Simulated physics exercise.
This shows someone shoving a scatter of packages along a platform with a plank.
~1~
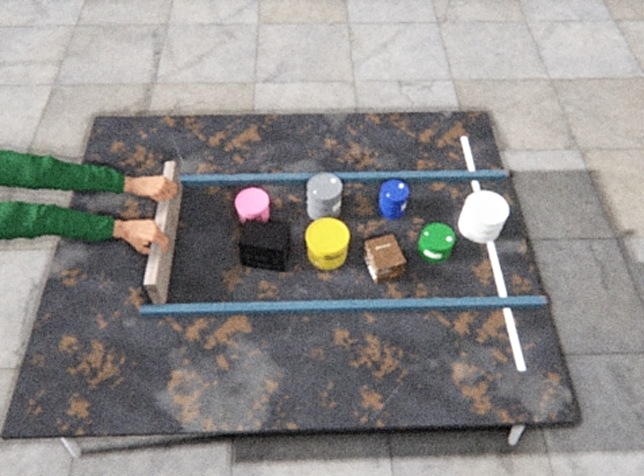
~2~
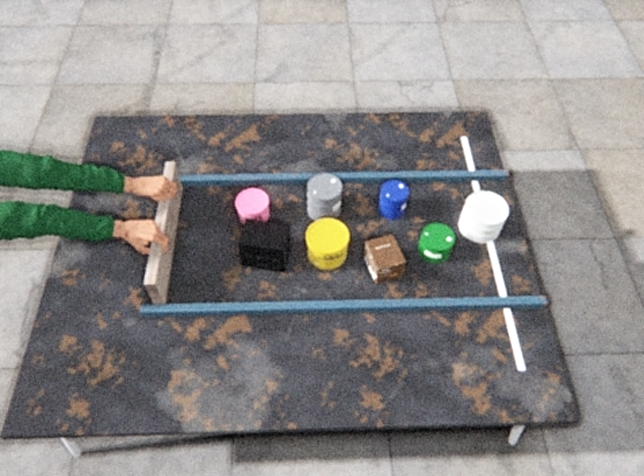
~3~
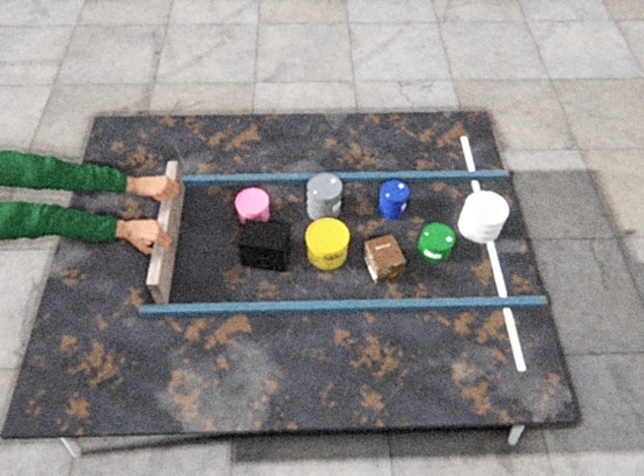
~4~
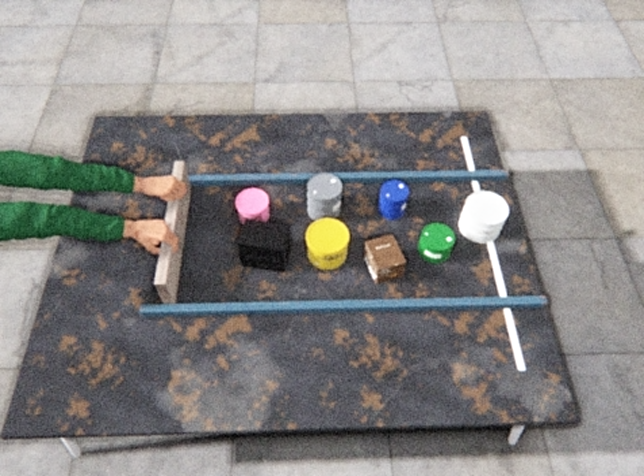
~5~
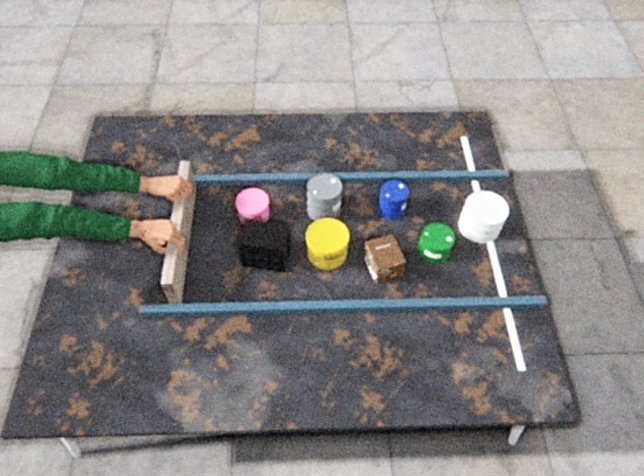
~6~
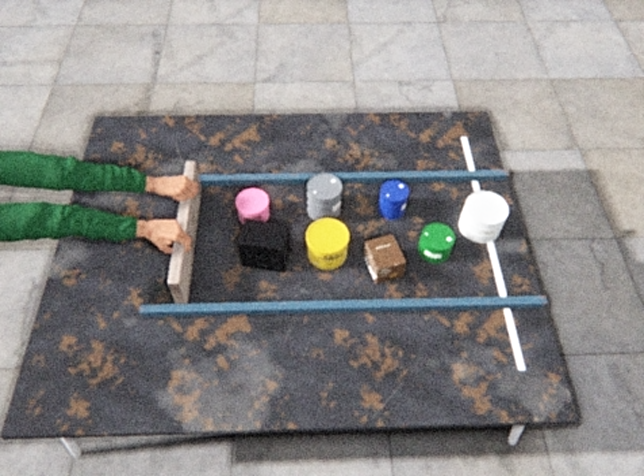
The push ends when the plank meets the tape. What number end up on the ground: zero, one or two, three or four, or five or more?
Outcome: The number that fall off is three or four.
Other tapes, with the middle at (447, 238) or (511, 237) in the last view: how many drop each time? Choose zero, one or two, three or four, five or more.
For each place: One to two; five or more.
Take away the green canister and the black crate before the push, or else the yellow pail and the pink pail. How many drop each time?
First 2, then 3.
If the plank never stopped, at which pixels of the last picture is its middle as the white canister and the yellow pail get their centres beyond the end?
At (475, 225) for the white canister; at (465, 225) for the yellow pail.
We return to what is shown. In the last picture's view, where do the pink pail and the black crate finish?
About (501, 211), and the other about (518, 238).
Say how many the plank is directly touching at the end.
The number is 4.
A little later, none off yet; white canister at rest near (483, 217); green canister at rest near (436, 243); blue canister at rest near (393, 200).
When it is over, the number that fall off is three or four; down, yellow pail, blue canister, green canister and white canister.
